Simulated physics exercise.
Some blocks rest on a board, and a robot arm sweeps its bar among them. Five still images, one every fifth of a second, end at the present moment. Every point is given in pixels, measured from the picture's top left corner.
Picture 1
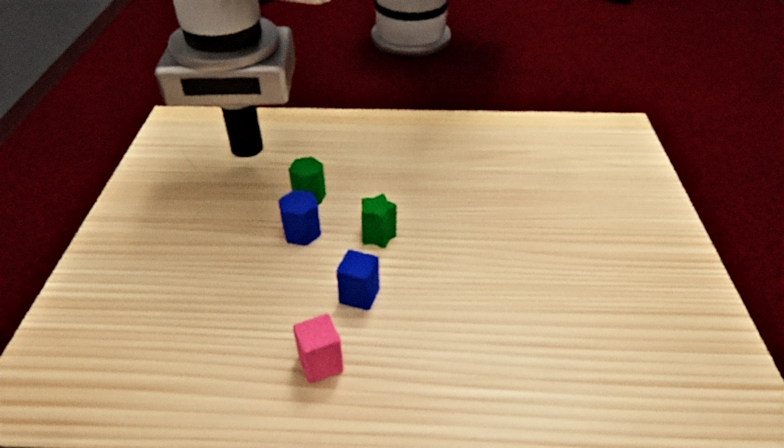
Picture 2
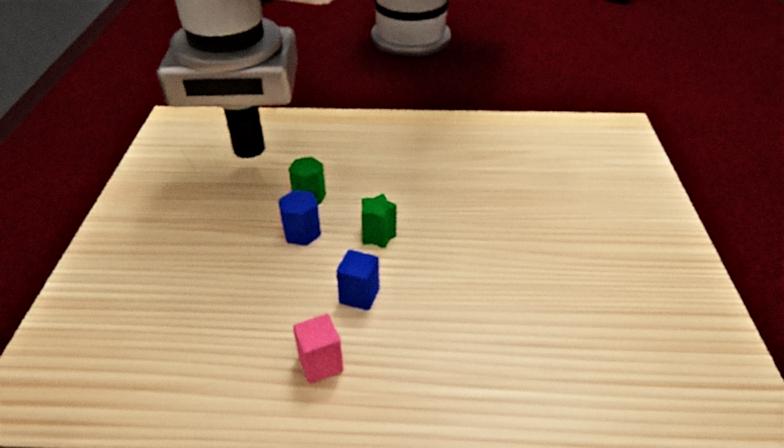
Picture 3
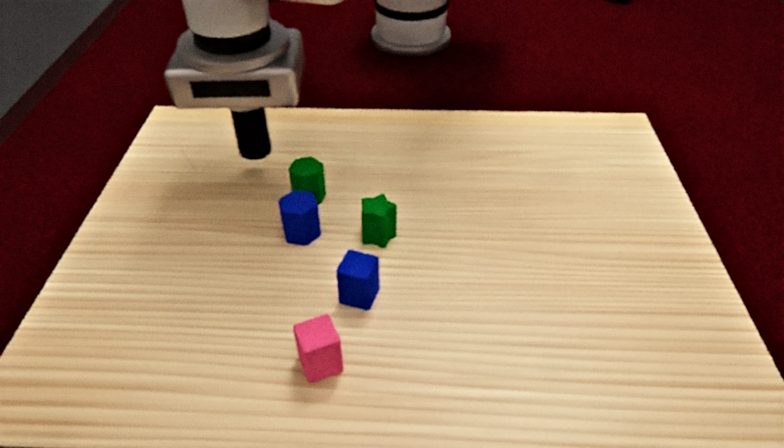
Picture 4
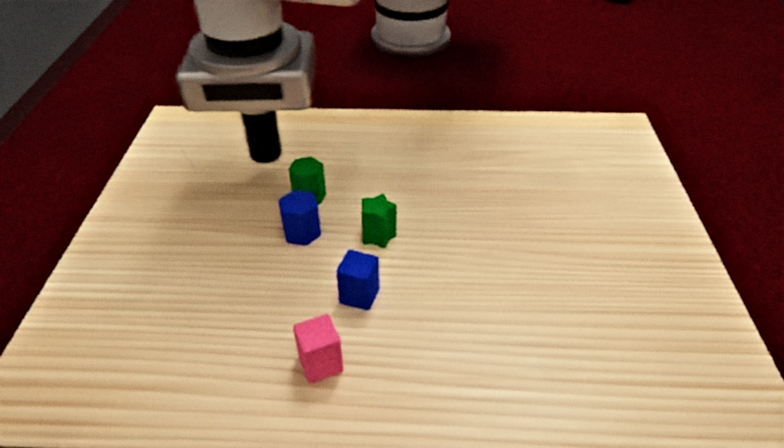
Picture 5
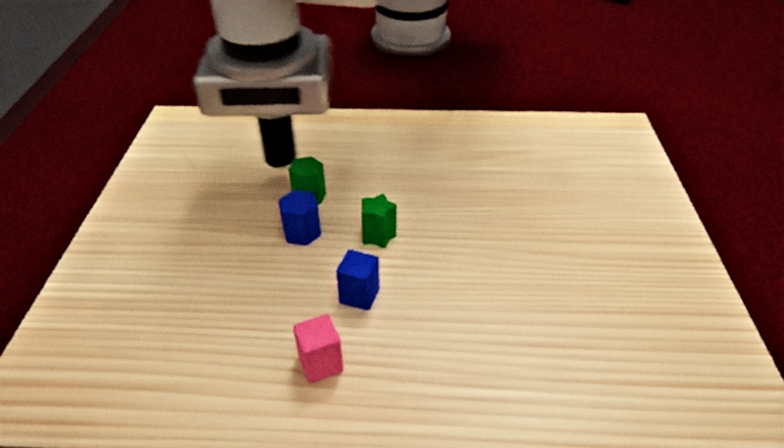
Robot arm moving its dark bar slowly rightward near a green hexagon, while green, blue and pink blocks sit still on a wooden board.
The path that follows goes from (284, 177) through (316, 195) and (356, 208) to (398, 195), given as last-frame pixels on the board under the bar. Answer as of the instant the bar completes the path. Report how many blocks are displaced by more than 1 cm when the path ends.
Counting only shifts above 1 cm, I get one block.
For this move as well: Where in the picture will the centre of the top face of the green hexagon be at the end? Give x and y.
At pixel (344, 198).
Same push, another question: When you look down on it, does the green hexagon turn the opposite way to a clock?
Going by the path, no.
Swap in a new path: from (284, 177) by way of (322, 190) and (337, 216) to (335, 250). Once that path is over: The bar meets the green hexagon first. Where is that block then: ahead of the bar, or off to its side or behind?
It is driven along in front.
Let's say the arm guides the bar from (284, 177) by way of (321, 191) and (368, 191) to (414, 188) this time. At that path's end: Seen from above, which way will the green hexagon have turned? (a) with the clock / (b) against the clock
That would be a.
What follows on the original path. One third of the way, bar (314, 176); green hexagon (329, 183), turned 20° clockwise.
Two thirds of the way, bar (355, 188); green hexagon (344, 198), turned 75° clockwise.
At the end, bar (398, 176); green hexagon (344, 198), turned 75° clockwise; green star in place.
